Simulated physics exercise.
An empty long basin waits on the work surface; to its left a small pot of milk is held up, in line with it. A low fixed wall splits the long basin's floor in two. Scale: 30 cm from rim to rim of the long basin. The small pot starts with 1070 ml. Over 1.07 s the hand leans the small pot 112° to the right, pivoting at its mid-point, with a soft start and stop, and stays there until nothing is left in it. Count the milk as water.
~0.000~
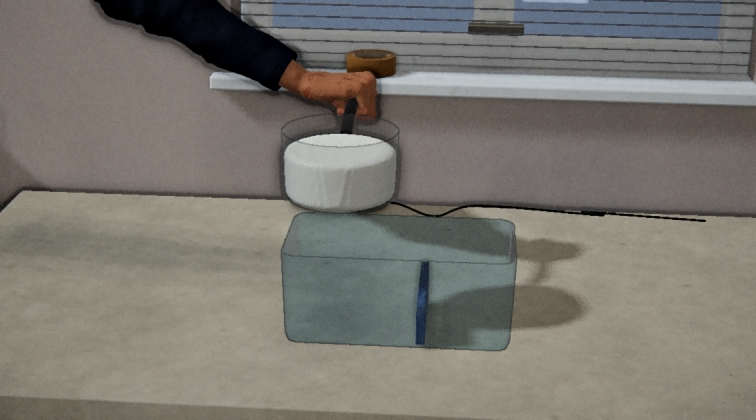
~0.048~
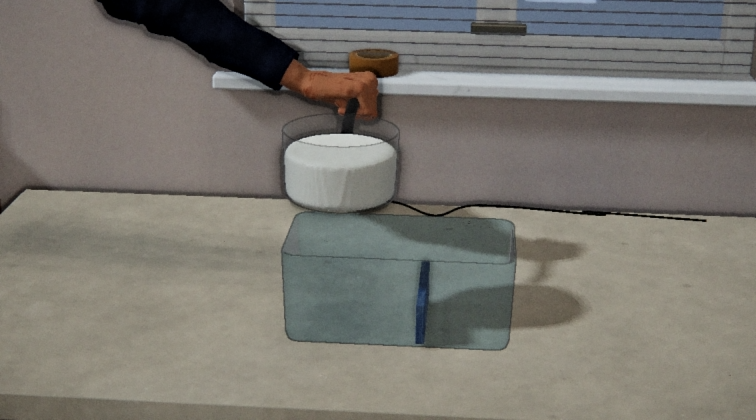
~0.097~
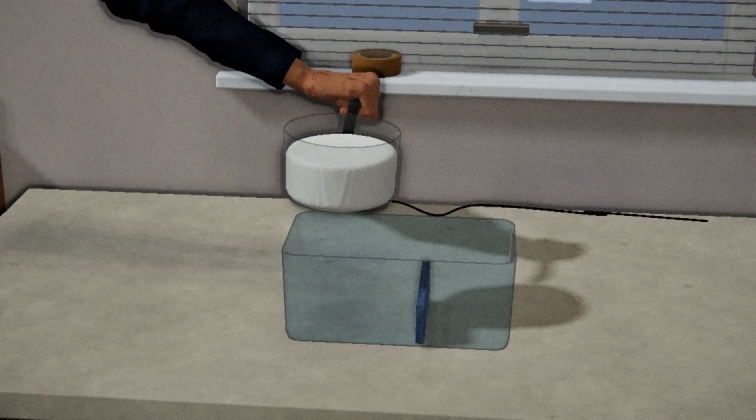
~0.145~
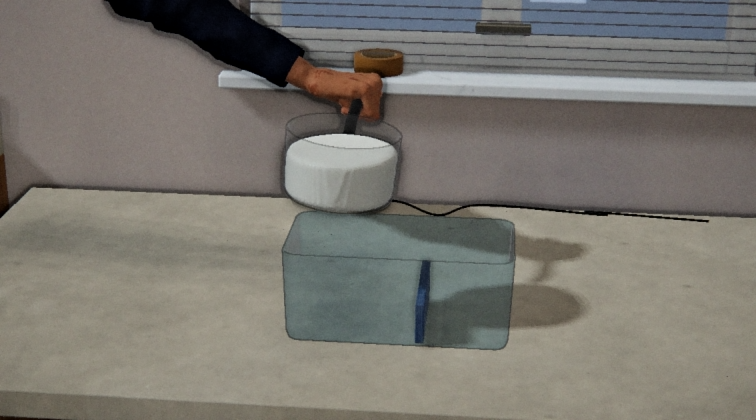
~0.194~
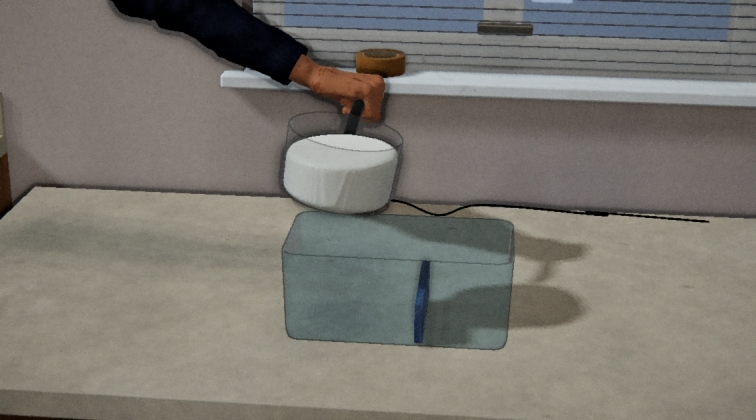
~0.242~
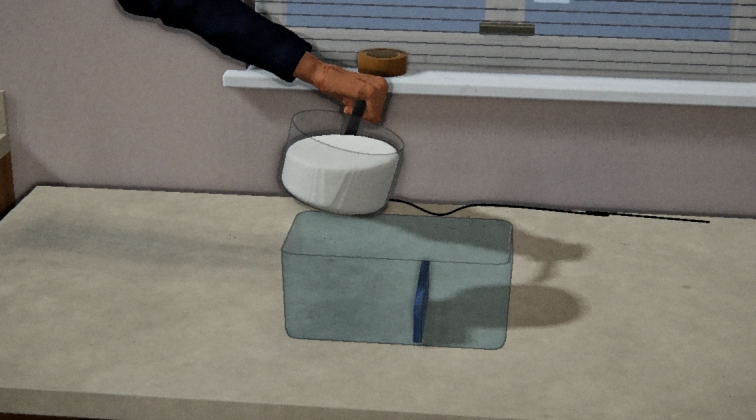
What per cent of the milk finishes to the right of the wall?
About 59 per cent.
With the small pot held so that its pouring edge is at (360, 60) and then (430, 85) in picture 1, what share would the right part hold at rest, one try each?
First 35, then 80 per cent.
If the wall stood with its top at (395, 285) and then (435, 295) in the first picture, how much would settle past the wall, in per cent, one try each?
In turn about 90 and 40 per cent.
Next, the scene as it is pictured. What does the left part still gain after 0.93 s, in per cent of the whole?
Some 18 per cent.
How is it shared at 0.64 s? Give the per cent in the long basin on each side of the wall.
Near 1 on the left, 10 on the right.
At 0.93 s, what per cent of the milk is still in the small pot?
Some 12 per cent.
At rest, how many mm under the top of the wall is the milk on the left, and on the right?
Some 42 mm on the left and 20 mm on the right.
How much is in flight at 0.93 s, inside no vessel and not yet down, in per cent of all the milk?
Near 6 in a hundred.
After 0.64 s the tilt is 73° and 64 per cent is still to pour, 1 is left of the wall and 11 right of it.
After 0.93 s the tilt is 108° and 11 per cent is still to pour, 22 is left of the wall and 61 right of it.
After 1.24 s the tilt is 112° and 0 per cent is still to pour, 40 is left of the wall and 59 right of it.
After 1.57 s the tilt is 112° and 0 per cent is still to pour, 40 is left of the wall and 59 right of it.
In the end 40 per cent lies left of the wall, 59 right of it and 1 outside.
